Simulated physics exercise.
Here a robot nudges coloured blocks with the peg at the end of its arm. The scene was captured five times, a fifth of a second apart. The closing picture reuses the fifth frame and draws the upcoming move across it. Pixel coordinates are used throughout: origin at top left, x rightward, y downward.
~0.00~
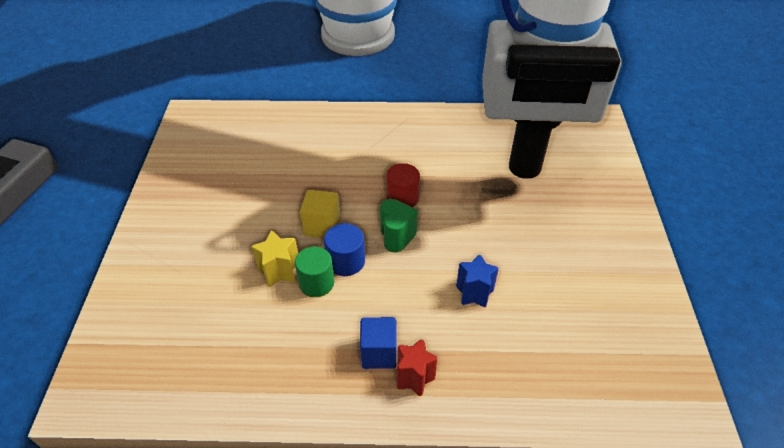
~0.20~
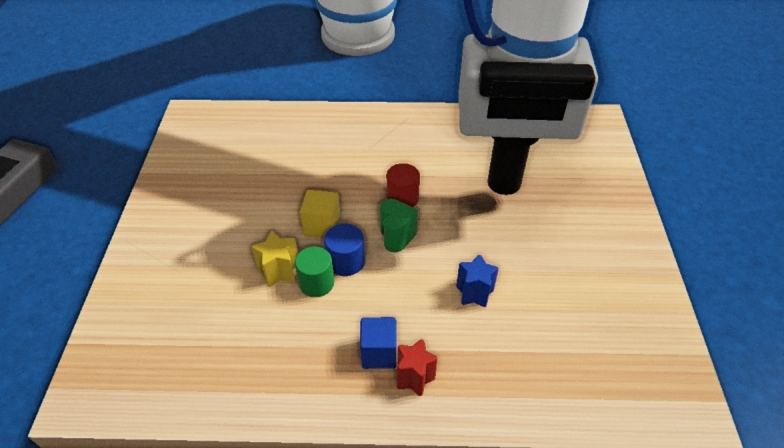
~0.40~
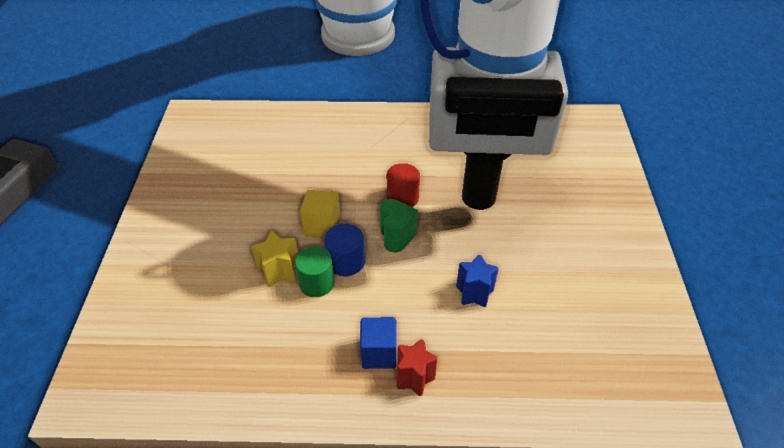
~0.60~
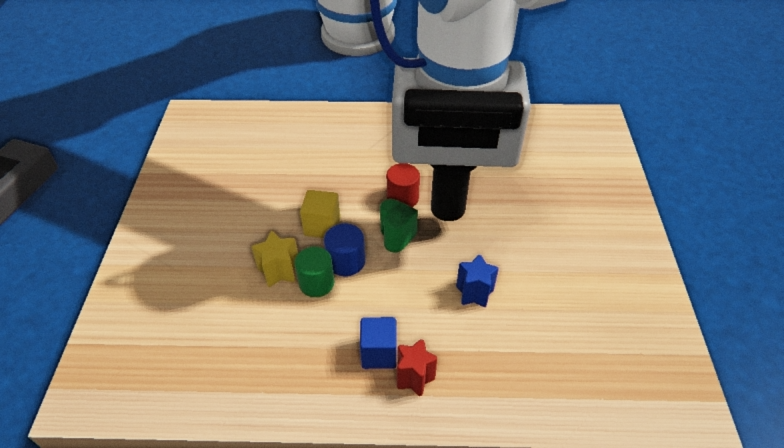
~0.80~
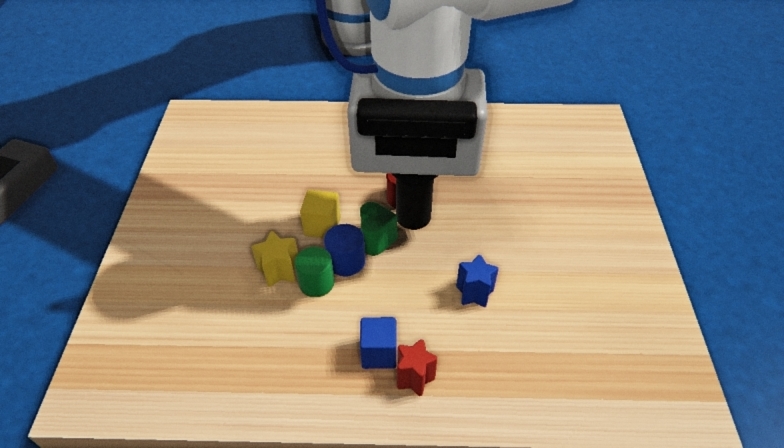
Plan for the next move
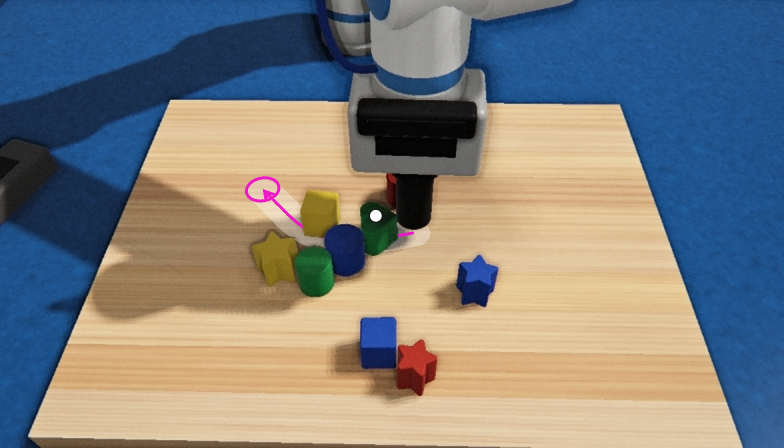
A robot arm slid its black peg leftward and slightly toward the viewer across a wooden board, then nudged the green heart-shaped block left toward the blue round one while the other blocks stayed put.
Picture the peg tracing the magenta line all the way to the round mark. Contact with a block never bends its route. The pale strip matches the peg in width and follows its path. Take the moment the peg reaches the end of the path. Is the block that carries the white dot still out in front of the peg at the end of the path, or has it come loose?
Left aside or behind.
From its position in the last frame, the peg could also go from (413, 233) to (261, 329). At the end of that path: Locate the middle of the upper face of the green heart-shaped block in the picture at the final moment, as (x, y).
So, by the moment the path ends, you'll find the top centre of the green heart-shaped block at (342, 220).
The line goes from (413, 233) by way of (351, 241) and (297, 222) to (263, 189); the dot is on the green heart-shaped block.
The first path, step by step. One third of the way, peg at (348, 225); yellow star-shaped block at (268, 248); green round block at (300, 274); yellow square at (303, 193), turned 30° clockwise; blue round block at (306, 242); green heart-shaped block at (313, 215), turned 55° clockwise.
Two thirds of the way, peg at (293, 205); yellow star-shaped block at (268, 248); green round block at (300, 274); yellow square at (274, 174), turned 100° clockwise; blue round block at (305, 243); green heart-shaped block at (259, 208), turned 20° clockwise.
At the end, peg at (259, 173); yellow star-shaped block at (268, 248); green round block at (300, 274); yellow square at (255, 144), turned 150° clockwise; blue round block at (305, 243); green heart-shaped block at (255, 206).
